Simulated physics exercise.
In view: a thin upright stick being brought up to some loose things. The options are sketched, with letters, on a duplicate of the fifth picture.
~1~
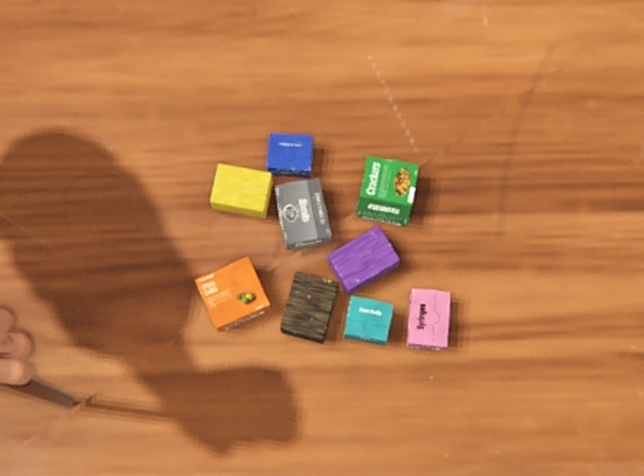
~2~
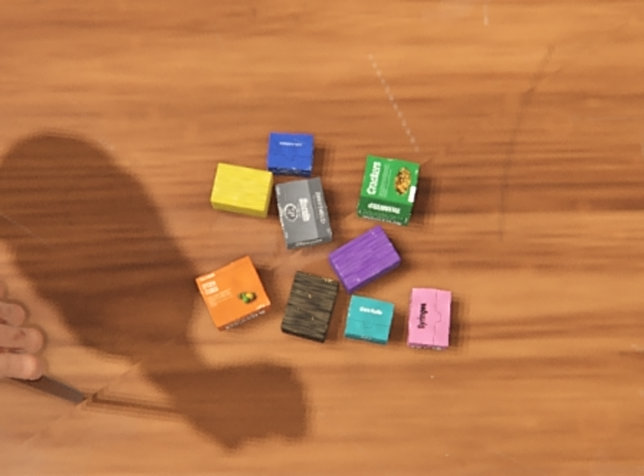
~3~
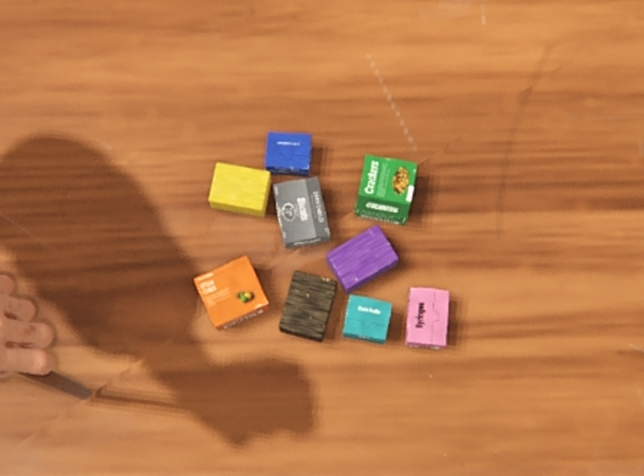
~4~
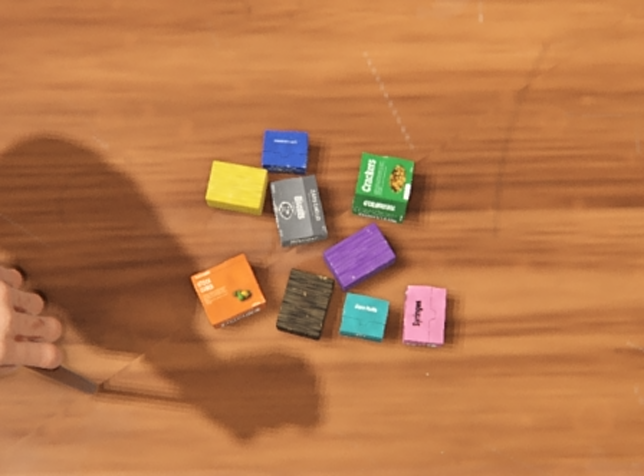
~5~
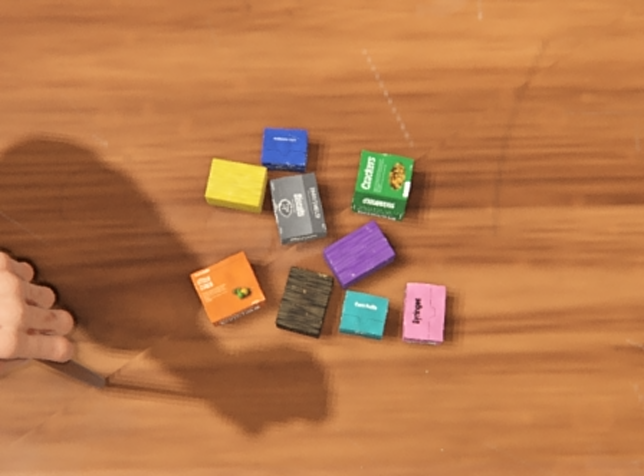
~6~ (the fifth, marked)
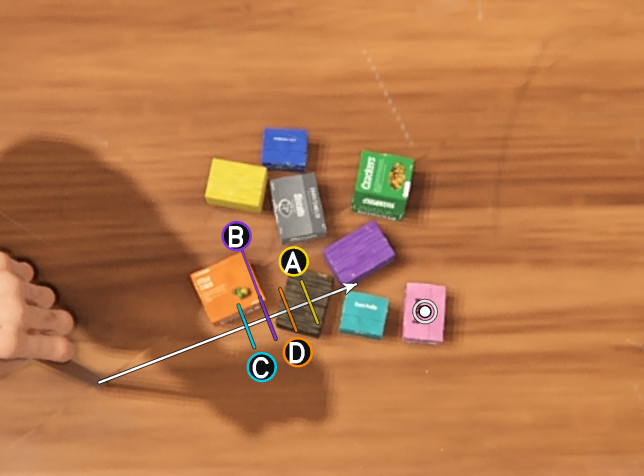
A wooden tabletop with streaky brown grain is seen from almost straight above. Nine small boxes and blocks sit loosely grouped near the middle: blue and yellow at upper left, green at upper right, grey and purple between, and orange, black, turquoise and pink along the bottom. A hand holding a thin stick shifts slightly at the left edge, its broad shadow creeping right, while the view drifts very slightly.
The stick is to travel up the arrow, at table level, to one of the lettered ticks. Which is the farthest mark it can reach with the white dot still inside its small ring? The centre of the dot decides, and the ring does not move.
At A, and not beyond.
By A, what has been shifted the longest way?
The black block has gone farthest.
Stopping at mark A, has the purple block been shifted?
Yes.
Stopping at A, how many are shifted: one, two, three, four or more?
Three.
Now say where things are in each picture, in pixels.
Pink box (428, 319); green packet (387, 191); yellow block (242, 191), in the first picture.
Yellow block (242, 191); orange packet (234, 295), in the second picture.
Purple block (363, 259); turquoise packet (367, 320), in the third picture.
Black block (305, 305); blue box (286, 153), in the fourth picture.
Grey box (298, 209); pink box (423, 314); green packet (382, 186), in the fifth picture.
On the marked copy, A at (310, 302); B at (268, 318); C at (246, 326); D at (288, 310); the arrow from (99, 383) to (357, 284); the white dot at (425, 311).
Taking A. A third of the way, foot of the stick (177, 353).
Two thirds of the way, foot of the stick (252, 324).
When it is over, foot of the stick (310, 302); black block (338, 305); turquoise packet (381, 318); the dot is still in its ring.
As for the rest, B keeps the dot in but is short; C keeps the dot in but is short; D keeps the dot in but is short.
